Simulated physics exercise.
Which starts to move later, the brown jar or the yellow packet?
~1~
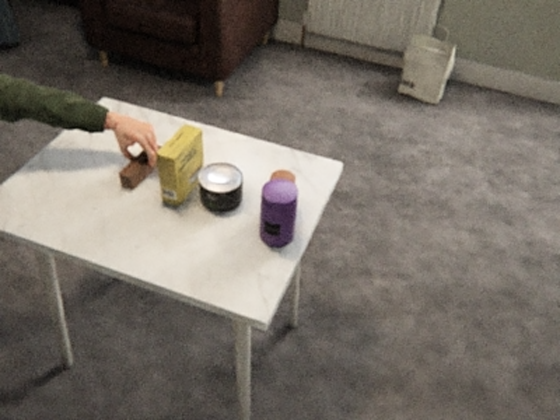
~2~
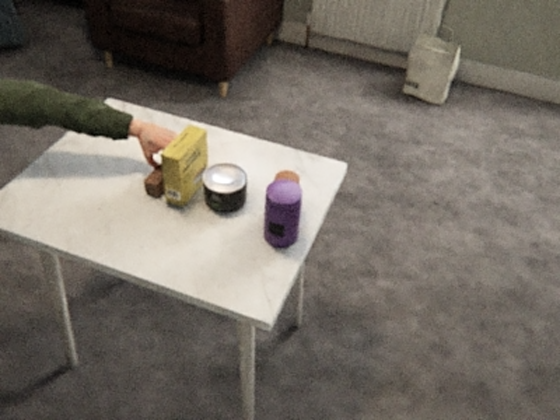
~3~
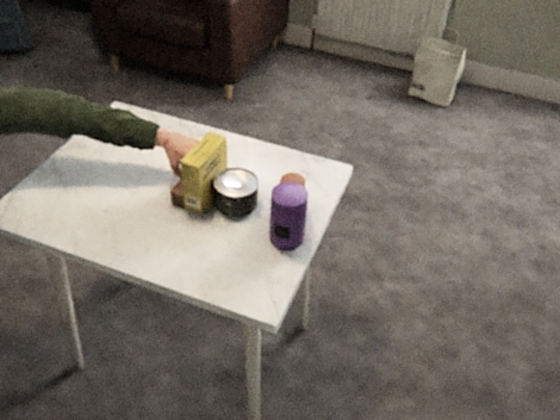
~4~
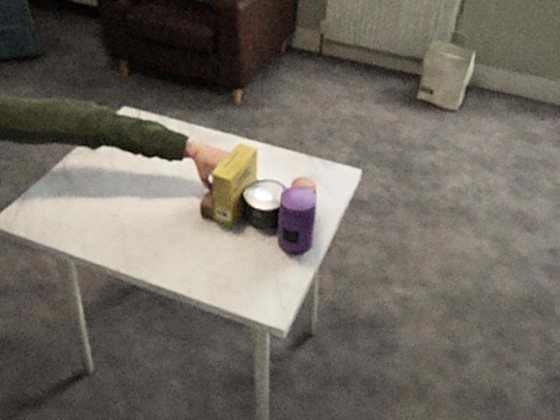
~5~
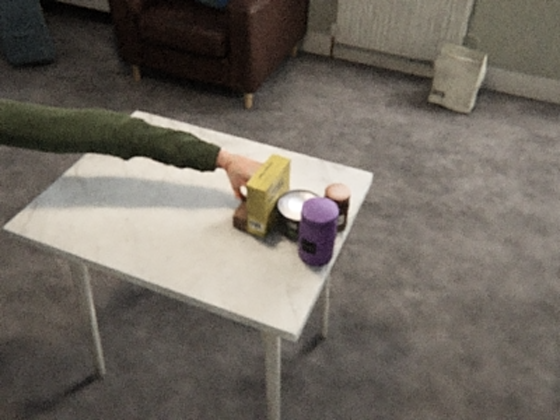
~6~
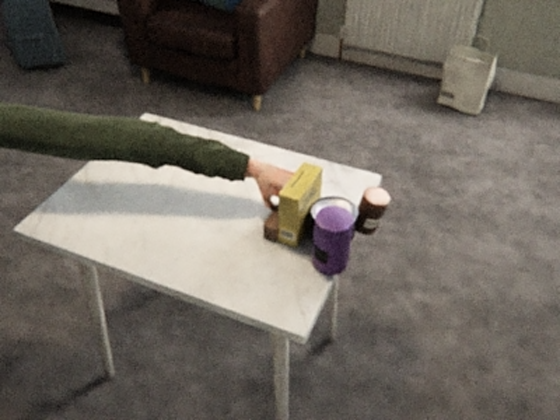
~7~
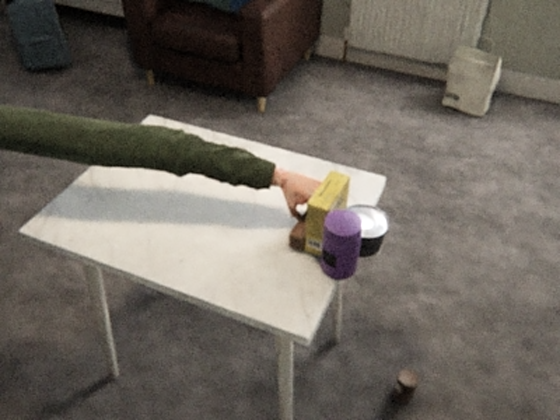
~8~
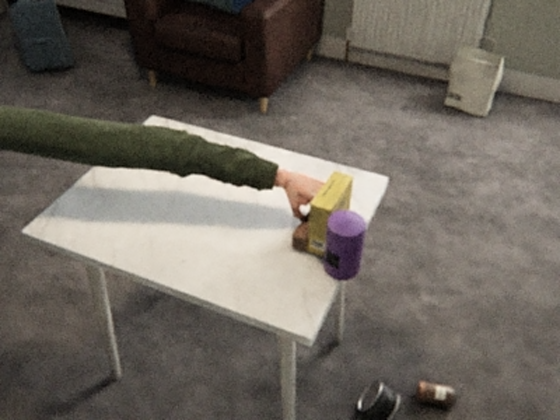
The brown jar starts to move later. The yellow packet is already sliding to the right while the brown jar still stands in its place.
